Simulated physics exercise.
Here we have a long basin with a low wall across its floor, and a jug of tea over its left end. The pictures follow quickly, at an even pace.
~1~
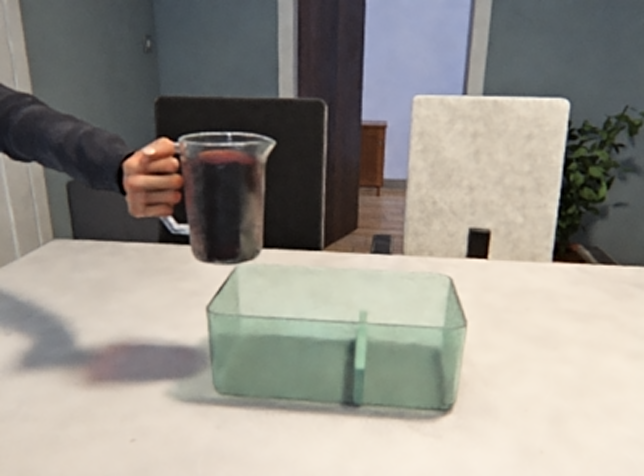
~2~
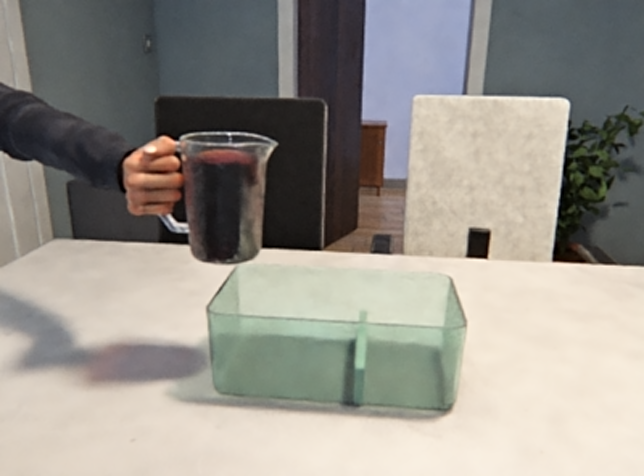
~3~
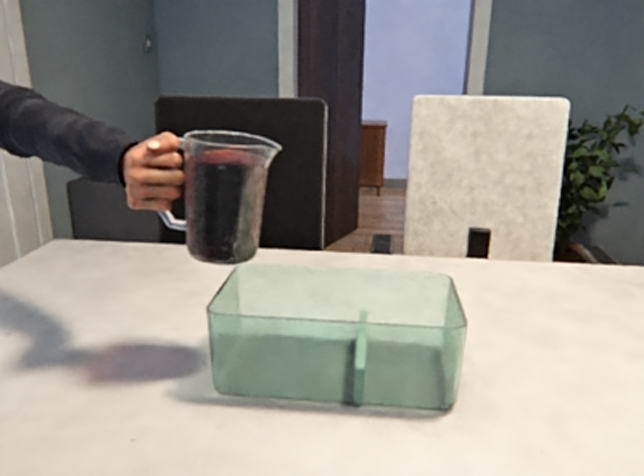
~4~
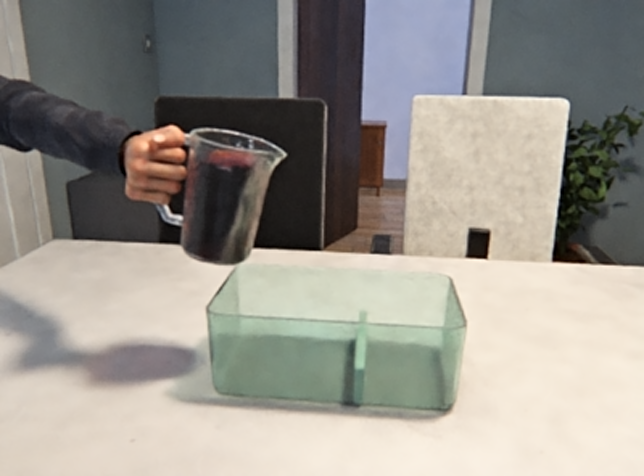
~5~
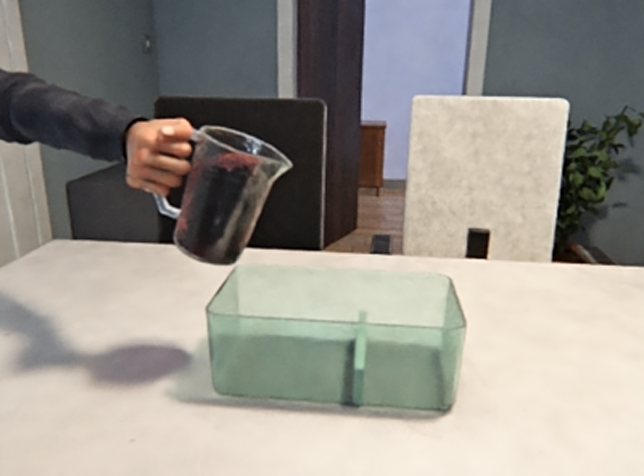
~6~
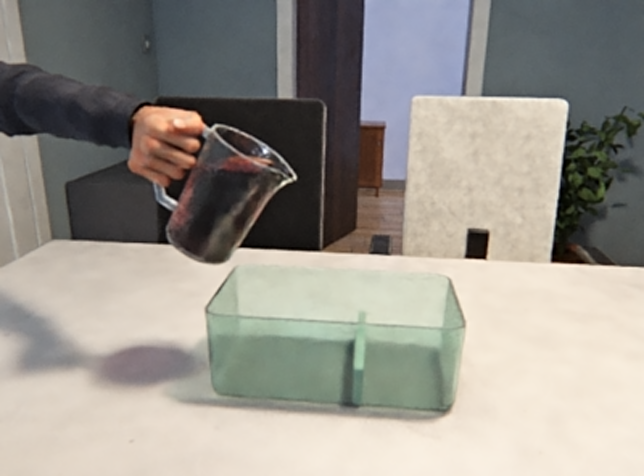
The clip opens on a hand holding a clear jug of dark tea upright above the left end of a long, green, see-through basin with a low wall across its floor. Slowly at first, then more steeply, the hand tilts the jug to the right, and the tea shifts toward its spout.
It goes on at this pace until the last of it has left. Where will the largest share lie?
It is the left one.
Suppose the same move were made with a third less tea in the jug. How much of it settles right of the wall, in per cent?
Near 5 %.
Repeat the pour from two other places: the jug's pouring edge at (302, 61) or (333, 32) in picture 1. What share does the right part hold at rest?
In turn 85 and 65 in a hundred.
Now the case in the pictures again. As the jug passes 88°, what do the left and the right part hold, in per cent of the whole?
Left: 10 %. Right: 0 %.
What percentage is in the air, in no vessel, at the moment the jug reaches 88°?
Roughly 15 in a hundred.
A moment on, the tilt is 88° and 70 per cent is still to pour, 12 is left of the wall and 1 right of it.
Next, the tilt is 105° and 24 per cent is still to pour, 59 is left of the wall and 1 right of it.
Then the tilt is 105° and 3 per cent is still to pour, 86 is left of the wall and 3 right of it.
Later the tilt is 105° and 0 per cent is still to pour, 92 is left of the wall and 4 right of it.
At rest 92 per cent lies left of the wall, 4 right of it and 4 outside.
